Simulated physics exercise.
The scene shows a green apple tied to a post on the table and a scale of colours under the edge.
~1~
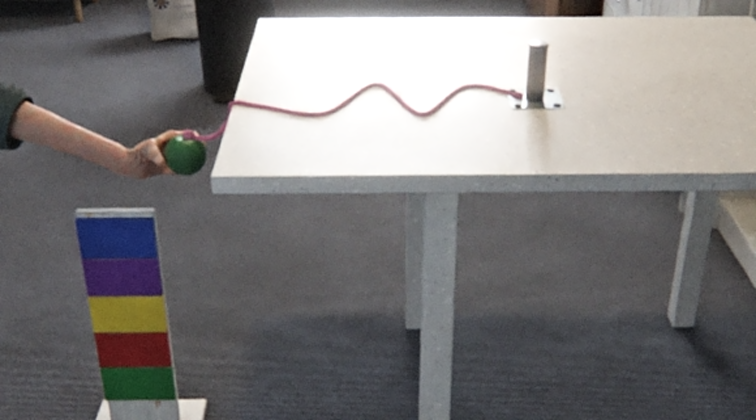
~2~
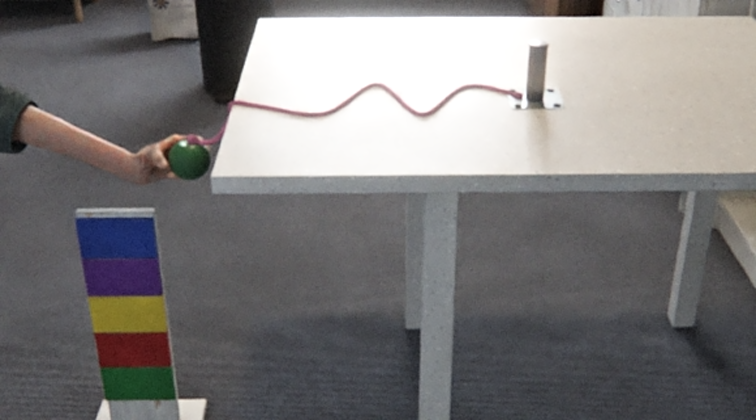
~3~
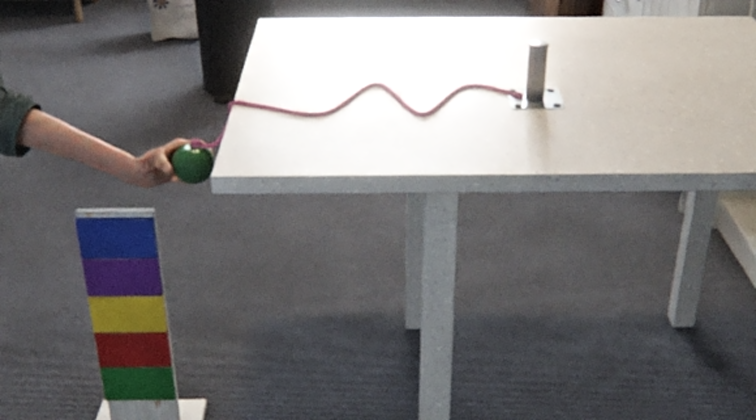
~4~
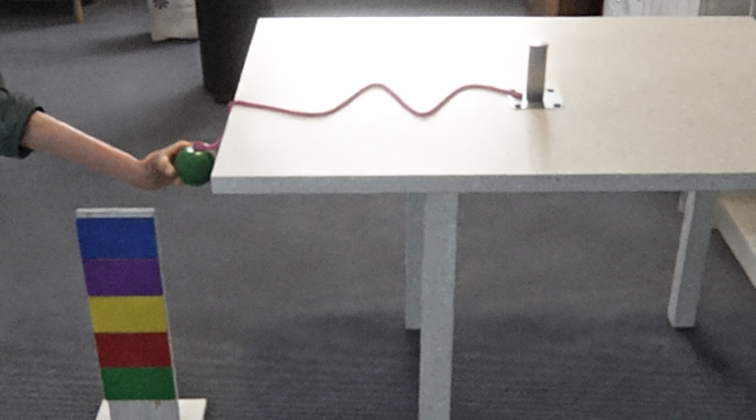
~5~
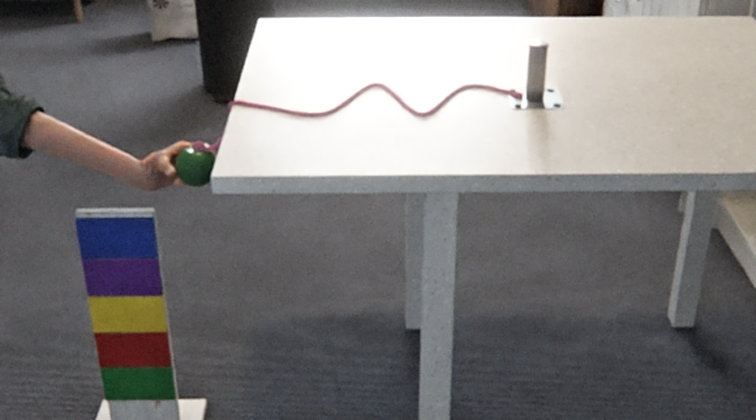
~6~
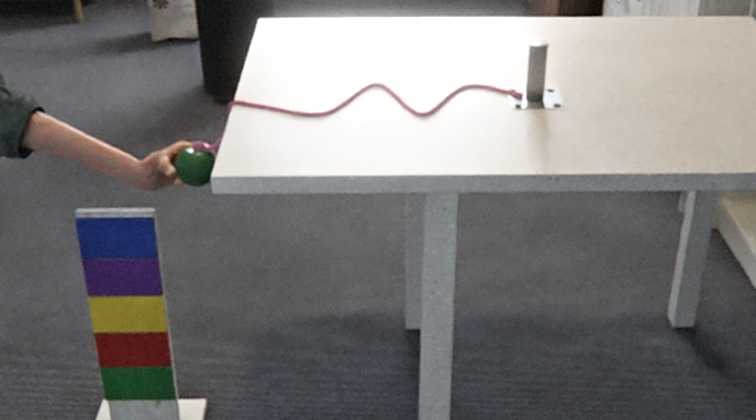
At the start, a hand at the left holds a green ball-like object beside the table edge, with a wavy pinkish cord running across the tabletop to a metal post, near a standing strip of coloured bands. The hand shifts the object slightly right and down, then keeps it almost still.
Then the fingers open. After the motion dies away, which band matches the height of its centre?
The yellow one.
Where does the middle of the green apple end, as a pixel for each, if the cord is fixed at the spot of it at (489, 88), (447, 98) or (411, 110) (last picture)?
Taking them in turn, I'd expect around (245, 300), (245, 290) and finally (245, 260).
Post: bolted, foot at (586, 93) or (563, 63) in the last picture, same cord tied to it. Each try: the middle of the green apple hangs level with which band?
The first case gives purple, the second gives purple.
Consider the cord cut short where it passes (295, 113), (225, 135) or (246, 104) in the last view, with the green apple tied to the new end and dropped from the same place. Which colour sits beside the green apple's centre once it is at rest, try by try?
Per try - 1: Higher than all five; 2: Purple; 3: Blue.
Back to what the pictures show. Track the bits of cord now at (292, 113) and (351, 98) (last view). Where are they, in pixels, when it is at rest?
The first lands at (238, 184), while the second lands at (232, 111).
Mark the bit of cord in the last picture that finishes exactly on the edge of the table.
Look close to (351, 98) - that's the one.
Soon after, apple near (233, 298); level with yellow.
After that, apple near (251, 315); level with yellow.
In the end, apple near (248, 314); level with yellow. The yellow one.
